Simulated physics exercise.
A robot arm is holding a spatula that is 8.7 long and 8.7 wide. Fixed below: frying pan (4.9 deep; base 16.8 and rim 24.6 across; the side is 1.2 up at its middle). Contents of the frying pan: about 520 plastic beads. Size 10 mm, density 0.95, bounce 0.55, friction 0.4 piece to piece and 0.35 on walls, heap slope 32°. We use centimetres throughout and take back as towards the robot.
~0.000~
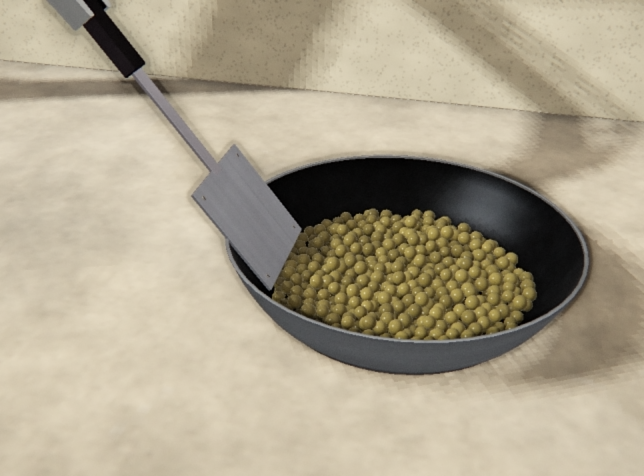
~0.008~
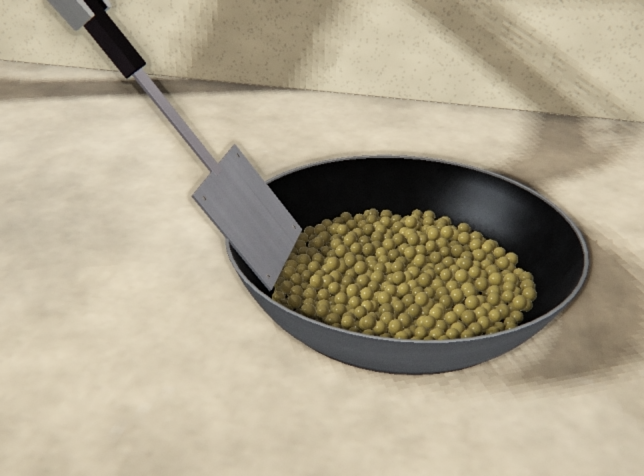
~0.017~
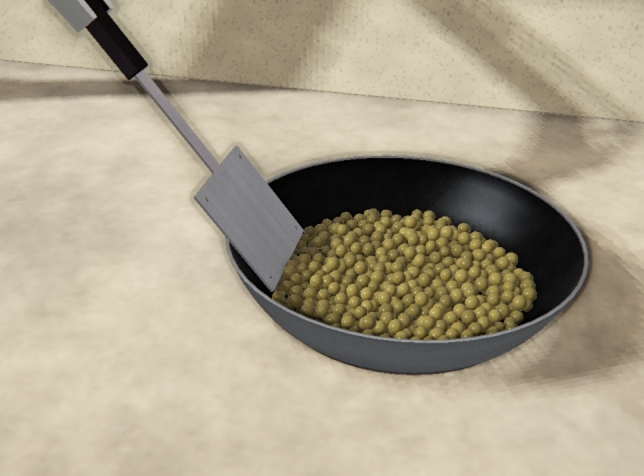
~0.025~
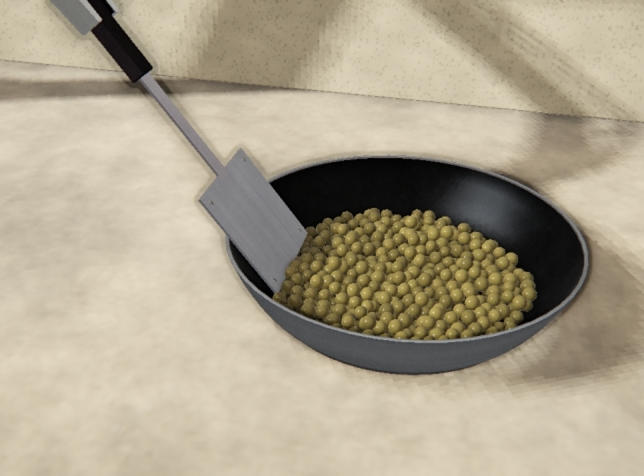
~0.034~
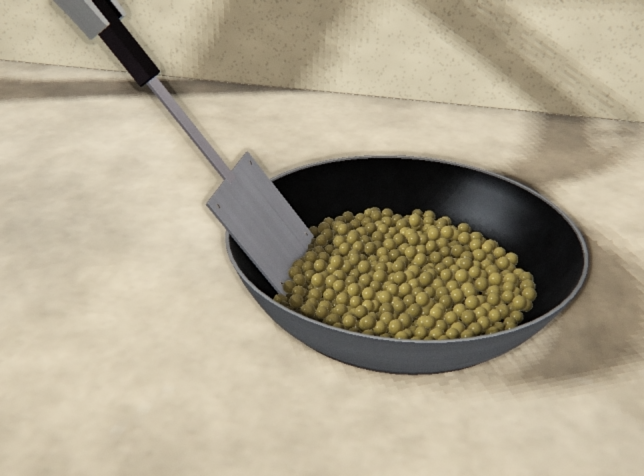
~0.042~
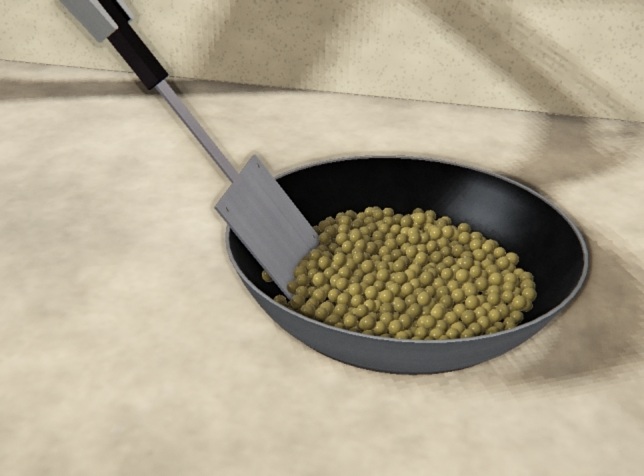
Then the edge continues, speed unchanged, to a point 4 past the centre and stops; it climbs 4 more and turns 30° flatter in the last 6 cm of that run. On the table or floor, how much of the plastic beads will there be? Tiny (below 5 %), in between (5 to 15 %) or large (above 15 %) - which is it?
Tiny, so below 5 %.
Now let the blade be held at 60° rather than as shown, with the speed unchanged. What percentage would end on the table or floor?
Then about 0 per cent.
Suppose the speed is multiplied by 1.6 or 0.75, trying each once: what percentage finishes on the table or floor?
Estimates, in order: 10 % and 0 %.
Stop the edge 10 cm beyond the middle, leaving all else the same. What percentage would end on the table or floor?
It would be near 25 per cent.
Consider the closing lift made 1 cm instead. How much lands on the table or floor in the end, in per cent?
You'd expect near 0 percent of it there.
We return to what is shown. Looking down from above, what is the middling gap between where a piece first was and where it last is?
I'd guess close to 2 centimetres.
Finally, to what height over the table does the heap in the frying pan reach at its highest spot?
Roughly 4.0 centimetres.
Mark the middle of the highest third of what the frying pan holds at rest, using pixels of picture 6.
The centre sits close to (494, 276).
After 0.10 s, sloping 52°, highest piece 8 above the table; 520 in the frying pan, 1 on the blade or in flight.
After 0.15 s, sloping 39°, highest piece 12 above the table; 520 in the frying pan, 1 on the blade or in flight.
After 0.38 s, sloping 22°, highest piece 7 above the table; 519 in the frying pan, 2 on the table or floor.
After 1.42 s, sloping 22°, highest piece 4 above the table; 519 in the frying pan, 2 on the table or floor.
In the end, 519 in the frying pan, 2 on the table or floor. That is 0 % on the table or floor.
